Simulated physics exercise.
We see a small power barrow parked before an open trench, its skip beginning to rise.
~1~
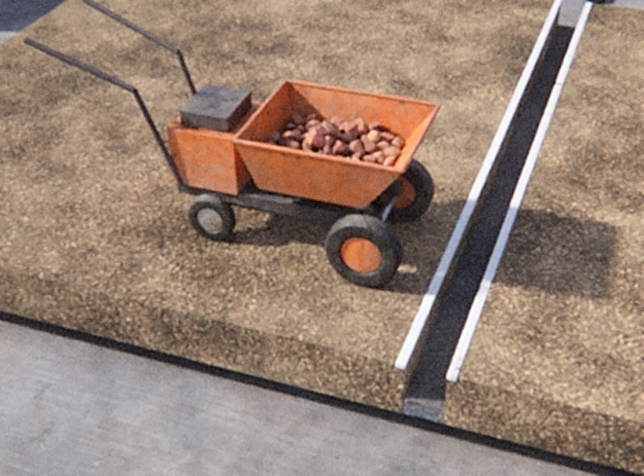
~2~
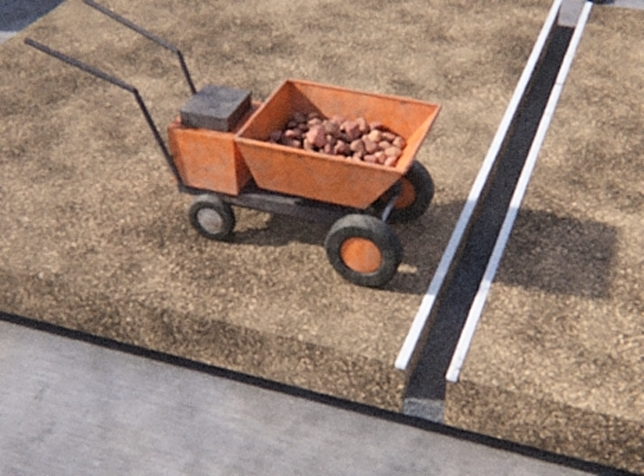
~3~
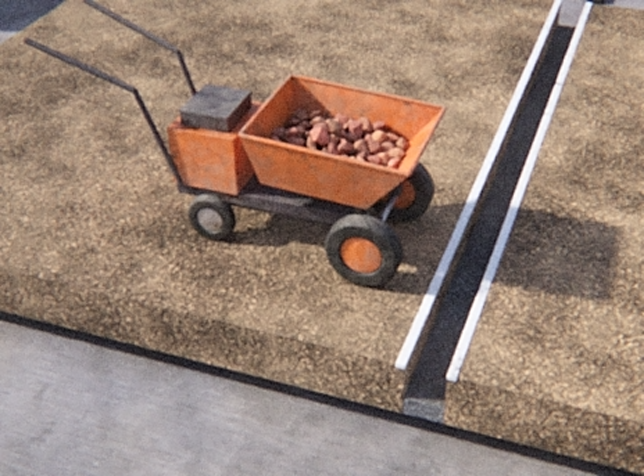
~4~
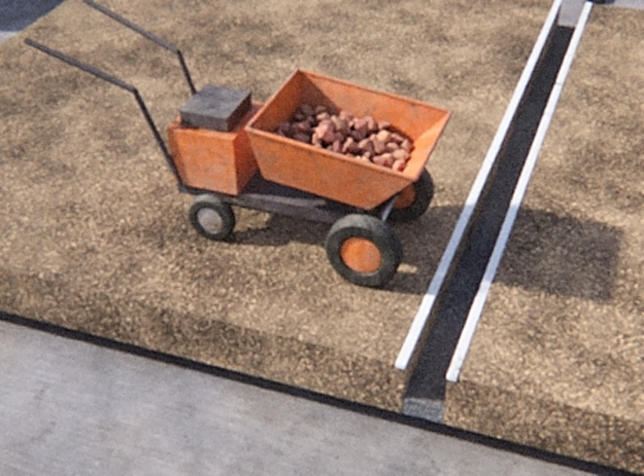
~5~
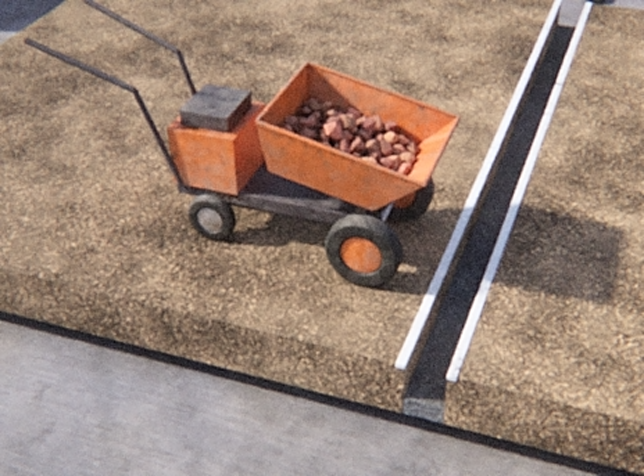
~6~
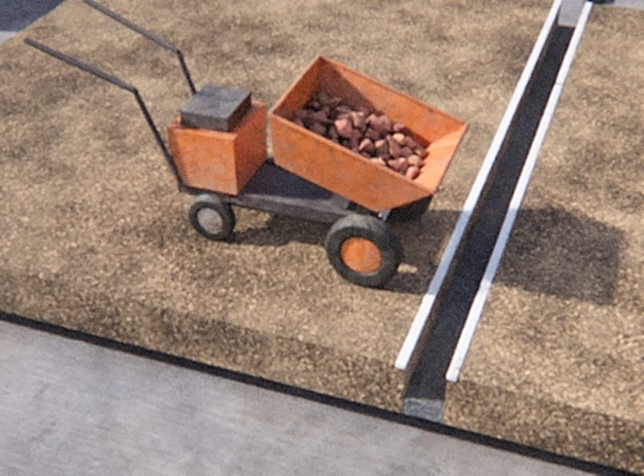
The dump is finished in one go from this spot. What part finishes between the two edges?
In the trench: Only the smaller part.
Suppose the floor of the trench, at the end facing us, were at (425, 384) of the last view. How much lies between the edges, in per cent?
It comes to 0 per cent or so.
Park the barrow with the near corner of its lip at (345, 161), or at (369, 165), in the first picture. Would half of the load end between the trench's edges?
The first try: Above a half. The second: The larger part.
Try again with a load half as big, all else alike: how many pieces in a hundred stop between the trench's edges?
Close to 10 per cent.
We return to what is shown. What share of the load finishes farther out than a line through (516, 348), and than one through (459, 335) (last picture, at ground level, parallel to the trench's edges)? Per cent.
The first gives 30 %, the second 80 %.
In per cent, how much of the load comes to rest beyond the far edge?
About 80 per cent.
Just after the last frame, skip tipped steeply; every one in the skip.
A moment on, skip tipped right over; almost all in the skip; about a tenth beyond it.
Further on, skip tipped right over; roughly a quarter in the skip; just a few in or heaped over the trench; the larger part beyond it.
When it is over, skip tipped right over; about a tenth in the skip; about a tenth in or heaped over the trench; the larger part beyond it.
